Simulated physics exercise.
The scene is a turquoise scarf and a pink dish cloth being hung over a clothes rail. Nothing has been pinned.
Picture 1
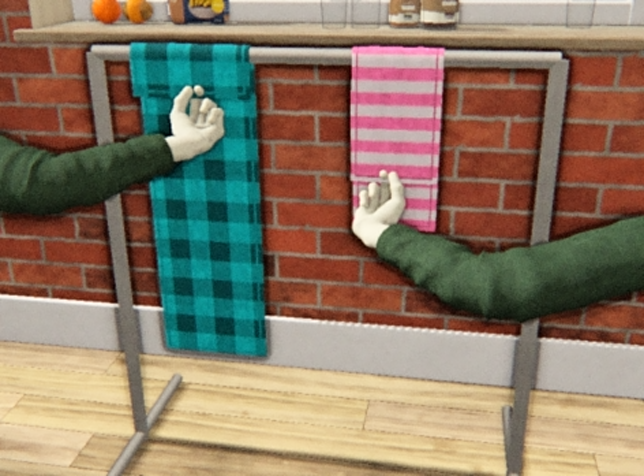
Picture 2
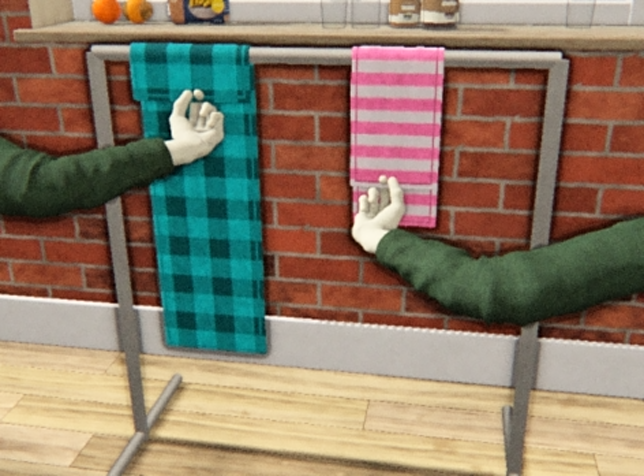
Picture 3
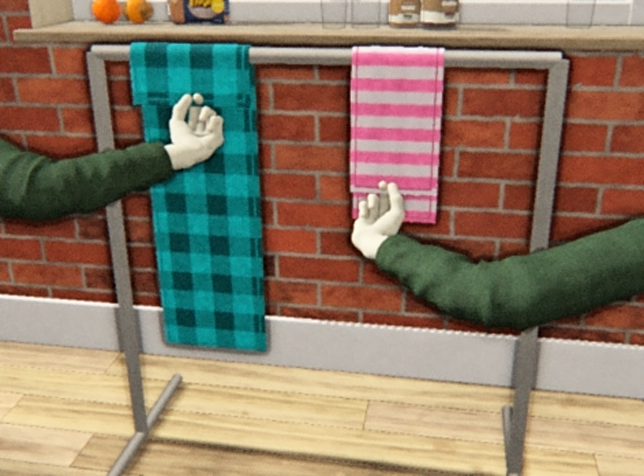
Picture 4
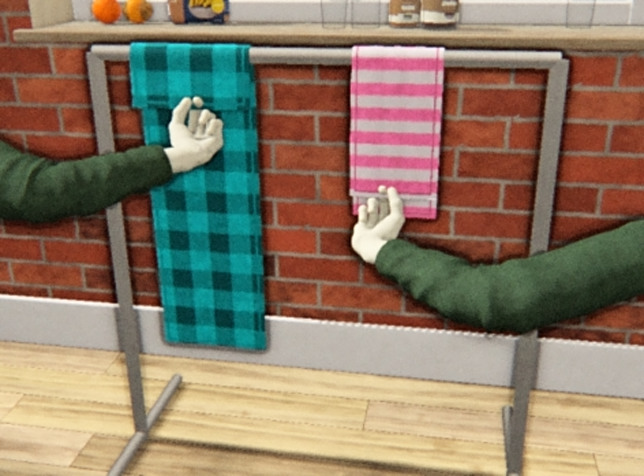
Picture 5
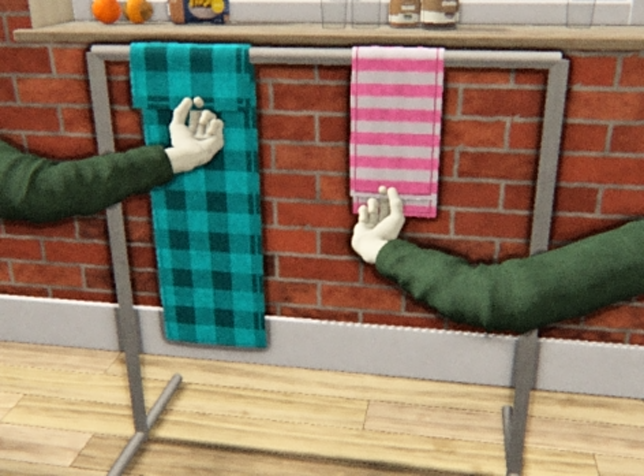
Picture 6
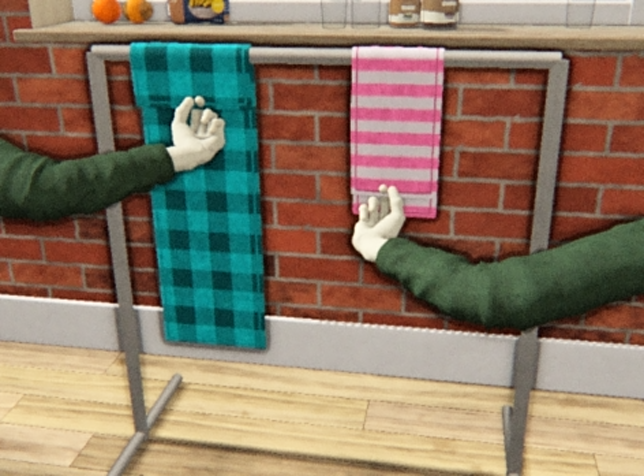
Two green-sleeved arms reached in toward a checked turquoise scarf and a striped pink cloth draped over a metal rail, and the front ends of both slid down slightly before staying nearly still.
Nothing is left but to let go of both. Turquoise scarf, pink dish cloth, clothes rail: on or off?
Turquoise scarf - off; pink dish cloth - on.
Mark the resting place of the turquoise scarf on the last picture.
Close to (224, 438) in the last view.
Then, 0.40 s on from there, scarf clear of the rail and dropping near (214, 302); dish cloth as it was left.
Then, 0.68 s on from there, scarf in a heap on the floor near (225, 435); dish cloth as it was left.
In the end, scarf in a heap on the floor near (224, 438); dish cloth as it was left. The turquoise scarf slides off and the pink dish cloth hangs there.
